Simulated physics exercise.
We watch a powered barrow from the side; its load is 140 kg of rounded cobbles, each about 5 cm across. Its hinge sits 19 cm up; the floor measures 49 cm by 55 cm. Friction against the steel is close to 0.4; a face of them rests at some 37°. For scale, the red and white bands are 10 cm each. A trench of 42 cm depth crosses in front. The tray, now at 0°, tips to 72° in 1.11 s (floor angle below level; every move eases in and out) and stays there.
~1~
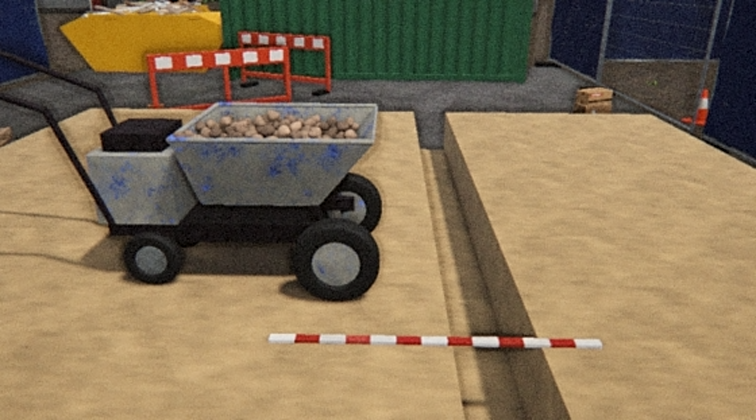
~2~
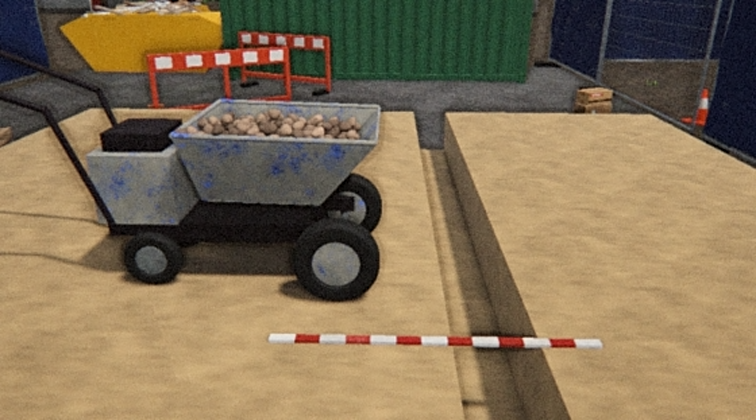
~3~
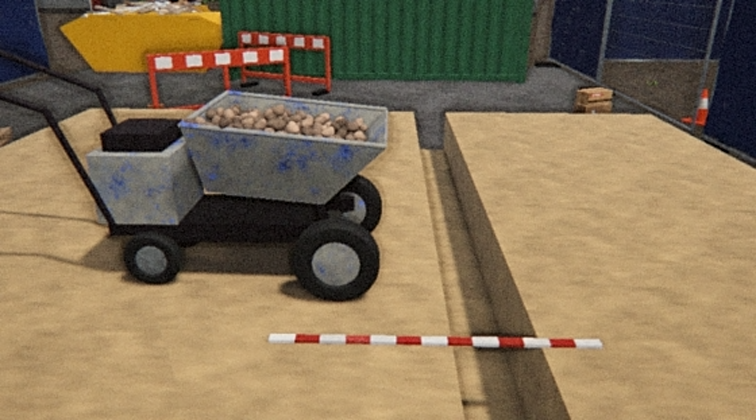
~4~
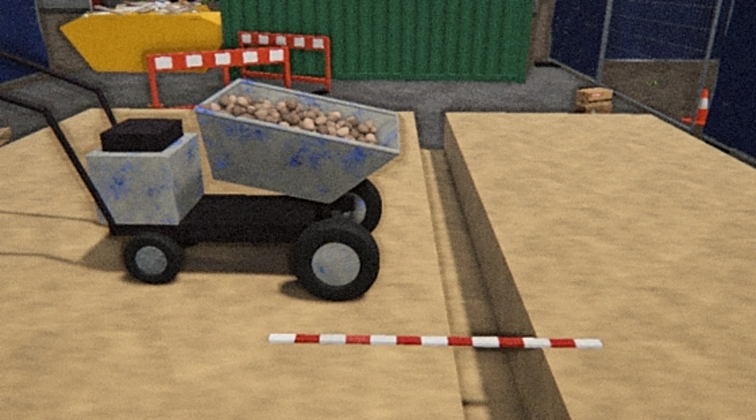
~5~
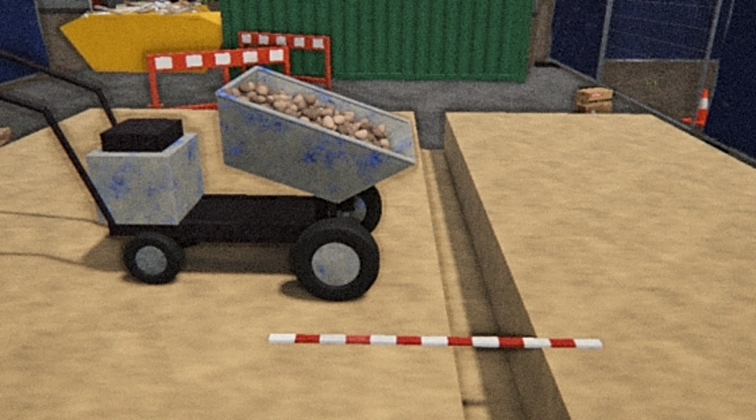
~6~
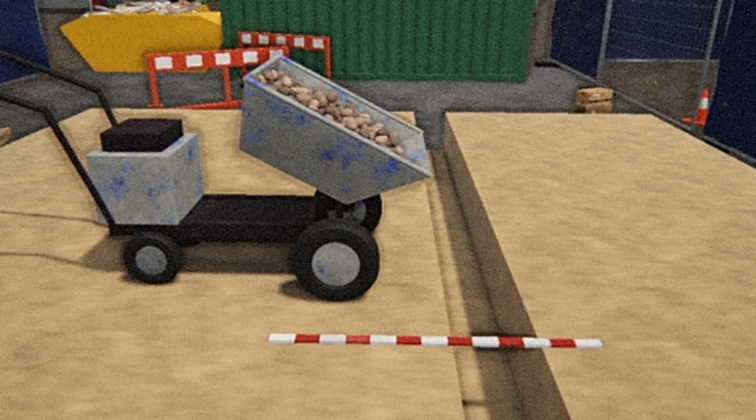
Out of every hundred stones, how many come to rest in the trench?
Some 66 per cent of it.
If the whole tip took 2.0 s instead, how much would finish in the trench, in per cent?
In that case some 80 per cent.
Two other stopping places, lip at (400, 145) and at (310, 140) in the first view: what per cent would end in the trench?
Near 45 per cent from the first place, 90 from the second.
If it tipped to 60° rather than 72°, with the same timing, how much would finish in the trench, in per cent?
It would be near 65 per cent.
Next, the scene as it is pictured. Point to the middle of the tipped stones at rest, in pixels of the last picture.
Around (490, 318).
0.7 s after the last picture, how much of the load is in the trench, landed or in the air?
About 30 per cent by then.
Then, 0.4 s after the last picture the floor is at 61°, 100 % in the tray; the foremost stones are at (460, 205).
Then, 0.7 s after the last picture the floor is at 72°, 54 % in the tray, 31 % in the trench, 15 % past the trench; the foremost stones are at (568, 271).
Then, 1.1 s after the last picture the floor is at 72°, 19 % in the tray, 48 % in the trench, 33 % past the trench; the foremost stones are at (659, 263).
Then, 3.0 s after the last picture the floor is at 72°, 0 % in the tray, 66 % in the trench, 34 % past the trench; the foremost stones are at (740, 264).
